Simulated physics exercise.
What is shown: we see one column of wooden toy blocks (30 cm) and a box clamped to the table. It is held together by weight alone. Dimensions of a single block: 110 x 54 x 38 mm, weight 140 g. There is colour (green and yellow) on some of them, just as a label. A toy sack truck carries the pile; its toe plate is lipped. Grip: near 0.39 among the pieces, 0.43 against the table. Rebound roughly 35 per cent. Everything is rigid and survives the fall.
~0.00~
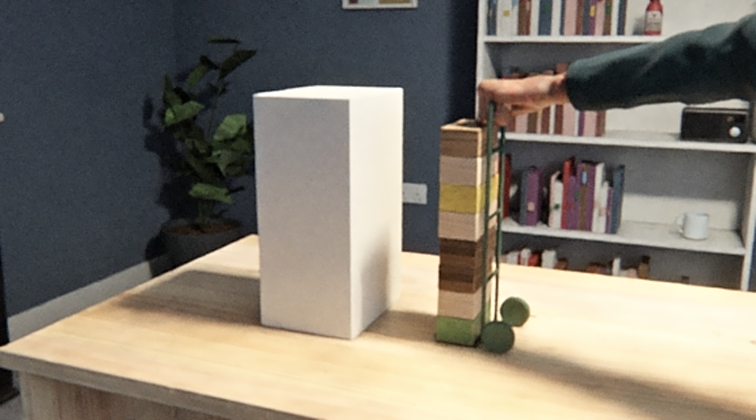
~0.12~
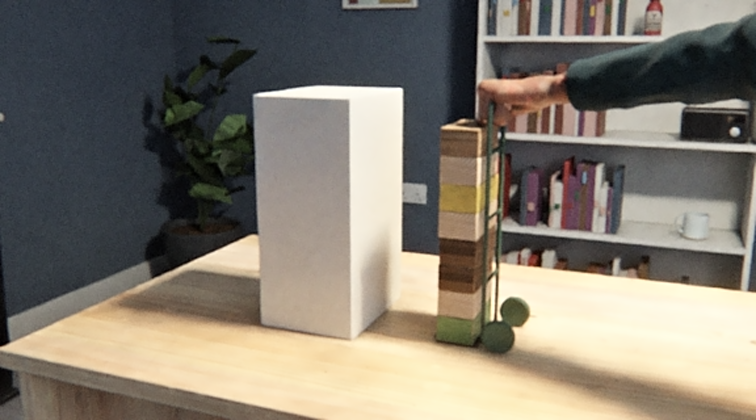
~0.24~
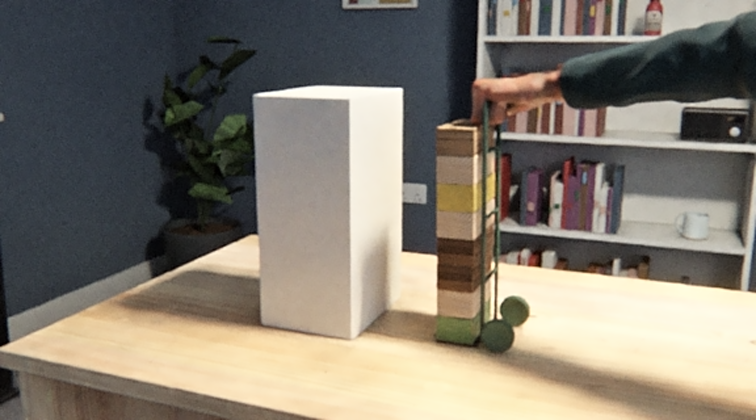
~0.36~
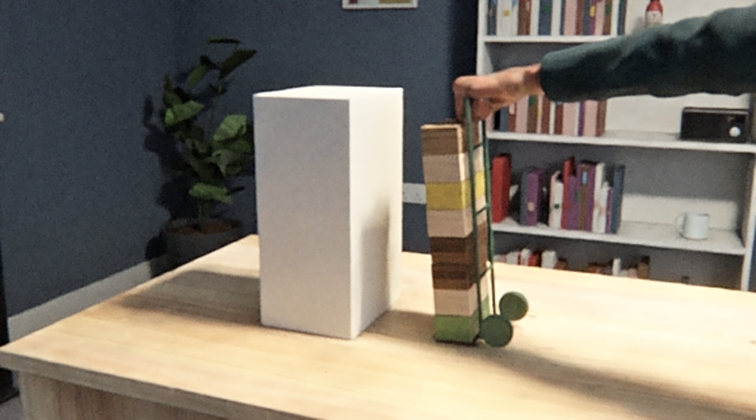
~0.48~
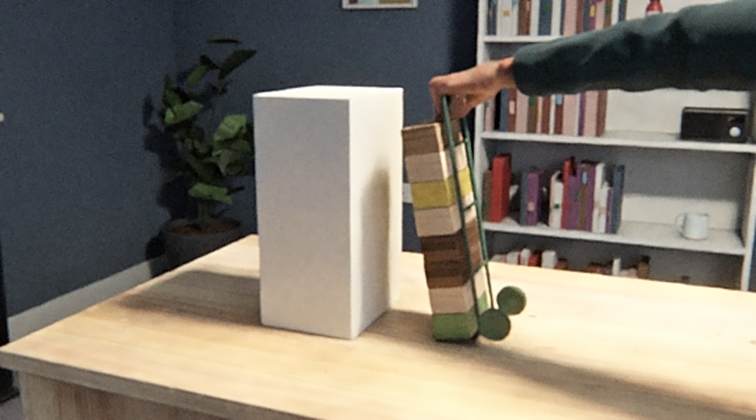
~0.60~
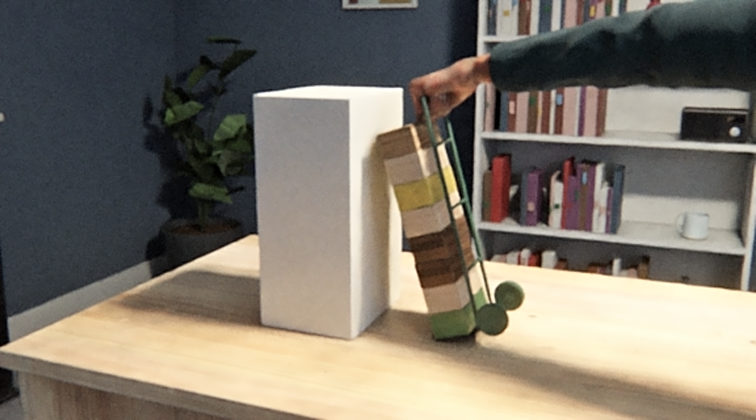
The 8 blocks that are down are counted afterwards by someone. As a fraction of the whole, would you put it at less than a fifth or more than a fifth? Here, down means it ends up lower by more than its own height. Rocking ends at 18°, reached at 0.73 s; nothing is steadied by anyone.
Counted up, it comes to fewer than one in five.
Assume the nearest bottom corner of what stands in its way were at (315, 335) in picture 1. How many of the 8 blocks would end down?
I reckon the answer is 2.
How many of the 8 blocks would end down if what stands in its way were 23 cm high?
Then the number is 0.
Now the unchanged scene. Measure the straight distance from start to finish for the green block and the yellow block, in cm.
For green it's roughly 2 cm, and for yellow it's roughly 10 cm.
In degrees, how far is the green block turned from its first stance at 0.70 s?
Measured against how it began, the tilt is near 25 degrees.
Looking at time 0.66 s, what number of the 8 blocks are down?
By that point, 0 in all.
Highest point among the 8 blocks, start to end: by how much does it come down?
Roughly 0 centimetres lower at the end.
After 0.66 s, none of the 8 blocks down, 8 disturbed; green block leaning 22°; yellow block leaning 22°.
After 0.70 s, none of the 8 blocks down, 8 disturbed; yellow block leaning 25°; green block leaning 25°.
At rest (1.8 s), none of the 8 blocks down, 8 disturbed; yellow block leaning 25°; green block leaning 25°. That is 0 per cent. As the last picture would show them, middles, yellow block near (407, 192), green block near (457, 310).
